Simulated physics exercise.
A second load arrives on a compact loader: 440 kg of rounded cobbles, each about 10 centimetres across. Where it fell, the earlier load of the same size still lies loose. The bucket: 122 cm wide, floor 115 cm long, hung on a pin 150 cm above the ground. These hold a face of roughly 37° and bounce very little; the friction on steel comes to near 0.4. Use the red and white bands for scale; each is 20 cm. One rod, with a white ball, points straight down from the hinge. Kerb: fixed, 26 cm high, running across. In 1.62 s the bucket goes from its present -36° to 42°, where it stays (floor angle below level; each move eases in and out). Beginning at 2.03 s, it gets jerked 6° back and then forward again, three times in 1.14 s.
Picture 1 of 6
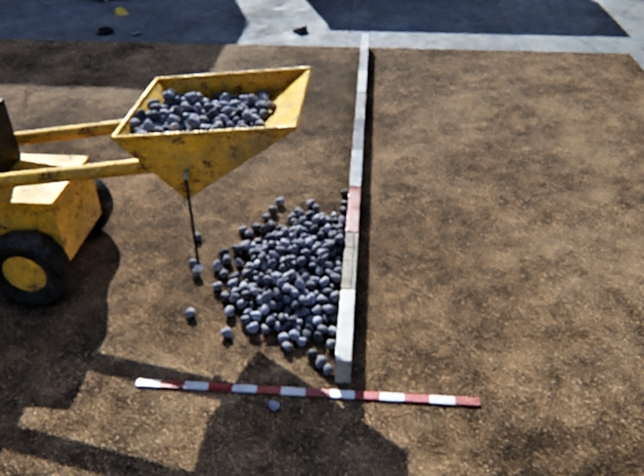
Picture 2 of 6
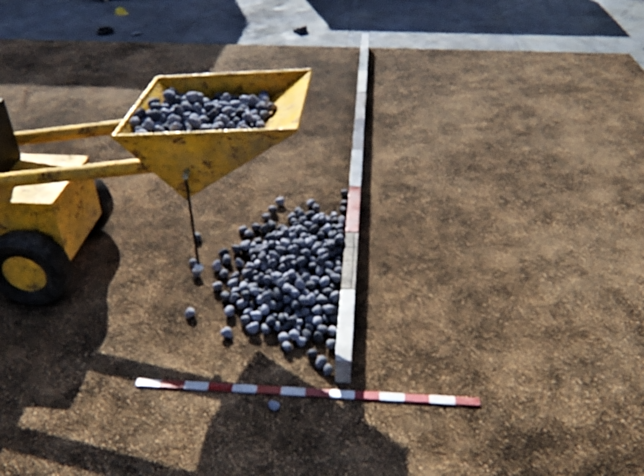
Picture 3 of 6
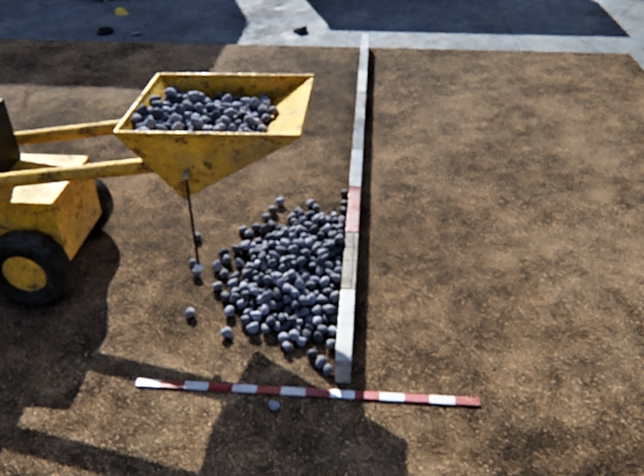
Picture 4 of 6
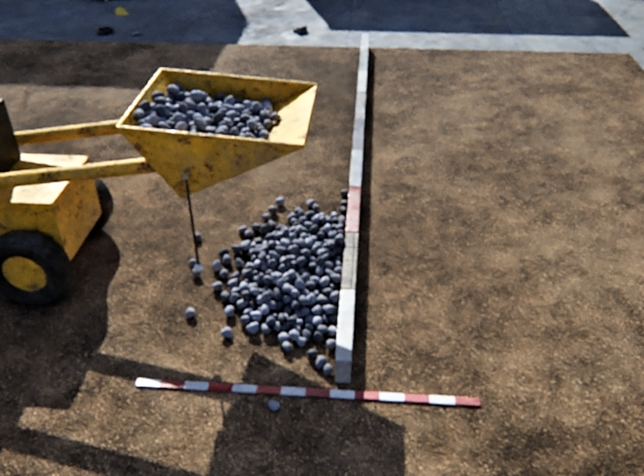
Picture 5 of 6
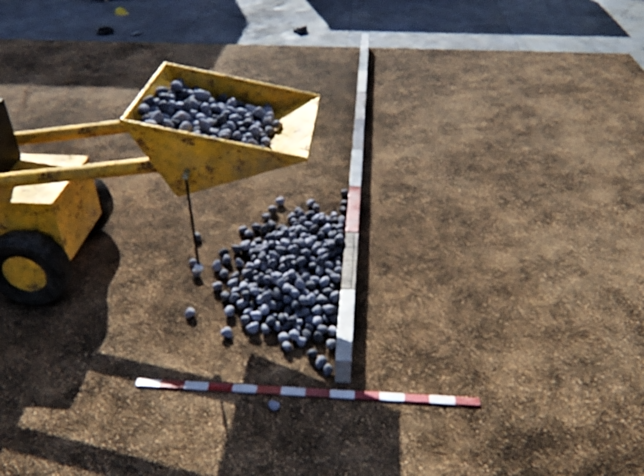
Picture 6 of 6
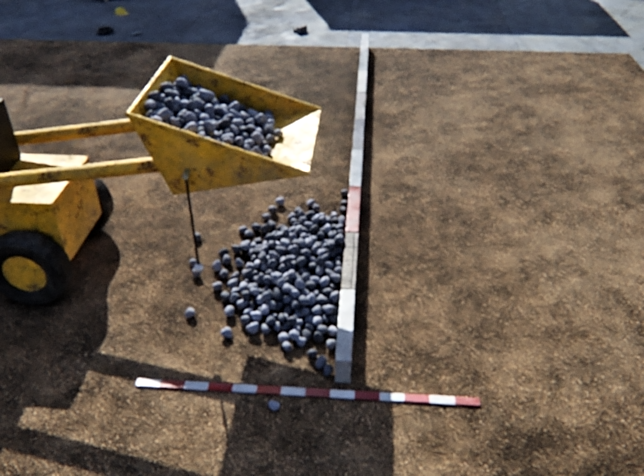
A yellow bucket loaded with grey stones juts from a wheeled yellow machine at left, seen from above on sunlit brown ground with dark and pale paving behind. Below it are a thin upright rod, a loose stone pile against the left side of a pale kerb, and a red-and-white striped pole. The bucket slowly tilts, right edge lowering and left rising, its shadow changing, while the pile and camera stay still.
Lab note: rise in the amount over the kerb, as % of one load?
Approximately 20 %.
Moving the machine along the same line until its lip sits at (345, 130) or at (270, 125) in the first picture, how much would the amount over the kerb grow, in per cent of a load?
Some 70 percent, and then 5 percent.
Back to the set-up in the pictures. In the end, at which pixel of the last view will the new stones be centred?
Around (324, 262).
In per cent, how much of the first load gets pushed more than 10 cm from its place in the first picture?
The answer is about 5 per cent.
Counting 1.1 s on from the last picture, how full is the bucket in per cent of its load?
Near 45 per cent of the load is held.
Then, 0.6 s after the last picture the floor is at 30°; in per cent of one load, 100 in the bucket, 100 on this side of the kerb; the foremost stones are at (341, 248).
Then, 1.1 s after the last picture the floor is at 42°; in per cent of one load, 45 in the bucket, 155 on this side of the kerb; the foremost stones are at (341, 263).
Then, 3.0 s after the last picture the floor is at 42°; in per cent of one load, 0 in the bucket, 180 on this side of the kerb, 20 over the kerb; the foremost stones are at (475, 307).
Then, 5.9 s after the last picture the floor is at 42°; in per cent of one load, 0 in the bucket, 180 on this side of the kerb, 20 over the kerb; the foremost stones are at (475, 307). Net gain over the kerb, 20.
